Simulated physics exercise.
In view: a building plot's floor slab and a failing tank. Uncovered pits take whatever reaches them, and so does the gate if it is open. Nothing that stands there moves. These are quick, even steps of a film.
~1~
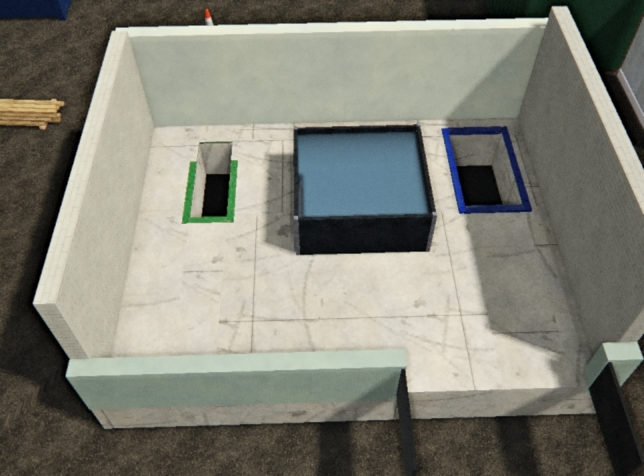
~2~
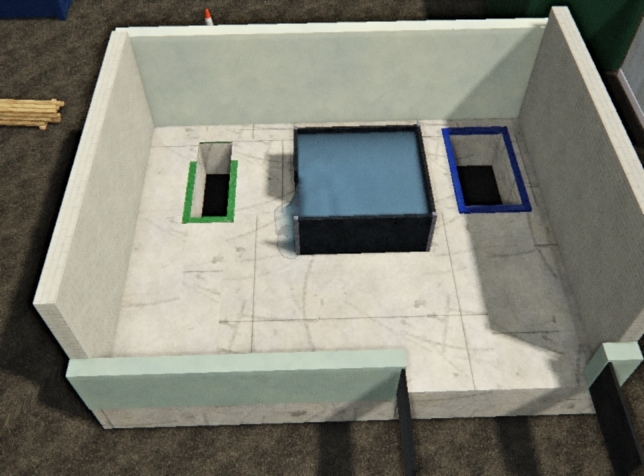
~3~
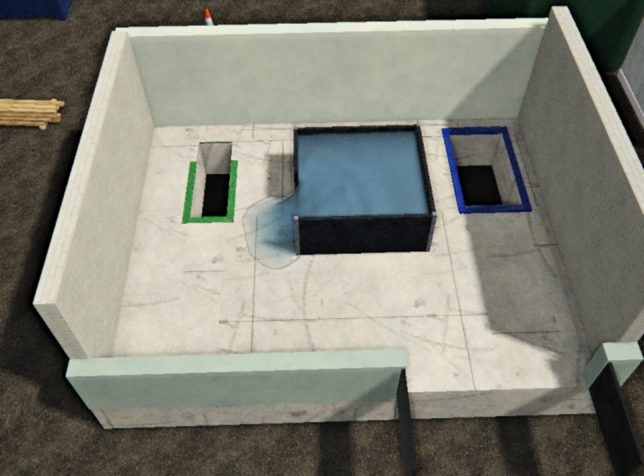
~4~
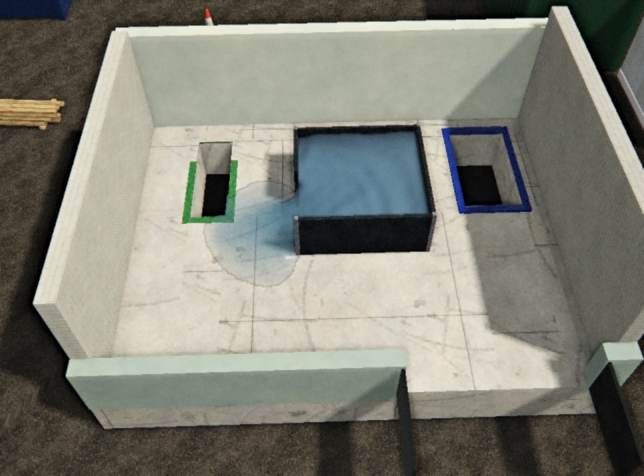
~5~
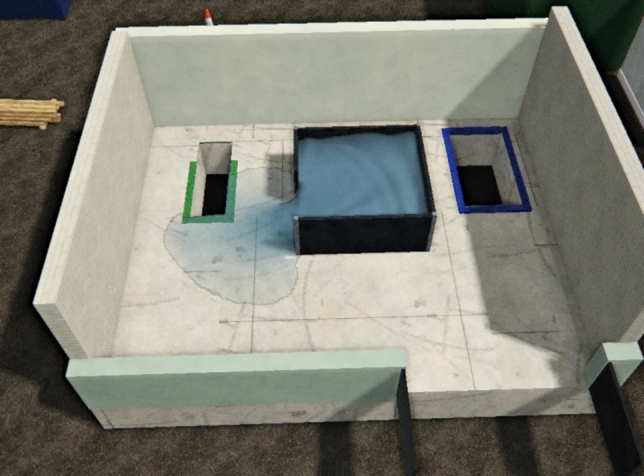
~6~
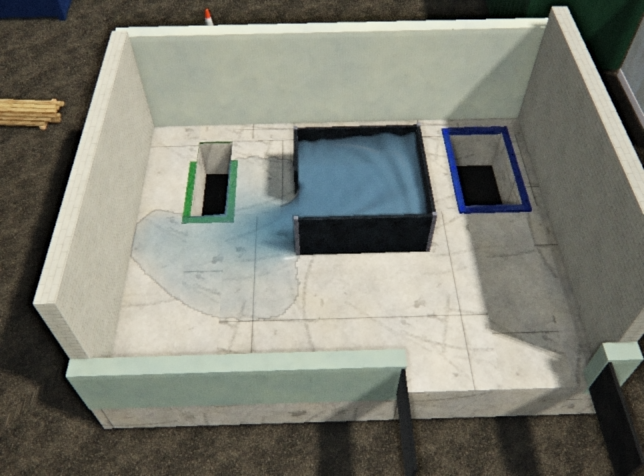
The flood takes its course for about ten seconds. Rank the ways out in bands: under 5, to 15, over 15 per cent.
In the end: The gate takes between 5 and 15 %; the green pit takes over 15 %; the blue pit takes under 5 %.
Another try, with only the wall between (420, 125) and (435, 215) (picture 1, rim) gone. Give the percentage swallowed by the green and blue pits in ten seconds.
Per cent: Green 2, blue 50.
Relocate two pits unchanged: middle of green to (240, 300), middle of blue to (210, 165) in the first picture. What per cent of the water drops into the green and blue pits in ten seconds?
In per cent: Green 45, blue 20.
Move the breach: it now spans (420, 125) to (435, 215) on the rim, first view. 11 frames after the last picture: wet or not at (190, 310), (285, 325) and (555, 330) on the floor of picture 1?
One after the other: Clear, free of water, covered.
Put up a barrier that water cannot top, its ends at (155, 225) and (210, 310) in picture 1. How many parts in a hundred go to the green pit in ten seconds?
In per cent: Green 45.
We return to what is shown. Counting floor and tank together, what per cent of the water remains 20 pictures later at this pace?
Close to 84 %.
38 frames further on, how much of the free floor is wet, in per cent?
Some 80 per cent.
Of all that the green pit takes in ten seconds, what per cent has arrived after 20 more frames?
I make it 50 per cent.
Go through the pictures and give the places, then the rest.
In the first picture, the water tank at (361, 173) is whole and still.
In the second picture, the front is at (294, 256), out from the gap at (299, 219).
In the third picture, water pours out at (299, 219) and has run to (250, 215).
In the fourth picture, water pours out at (299, 220) and has run to (212, 219).
In the fifth picture, water pours out at (299, 220) and has run to (169, 235).
In the sixth picture, the front is at (133, 248), out from the gap at (299, 219).
A moment on, water covers 30 % of the floor; the gate 0 %, the green pit 6 %, the blue pit 0 %.
Next, water covers 35 % of the floor; the gate 0 %, the green pit 11 %, the blue pit 0 %.
Then, water covers 50 % of the floor; the gate 0 %, the green pit 17 %, the blue pit 0 %.
Later, water covers 80 % of the floor; the gate 1 %, the green pit 25 %, the blue pit 0 %.
In the end, water covers 90 % of the floor; the gate 7 %, the green pit 33 %, the blue pit 0 %.
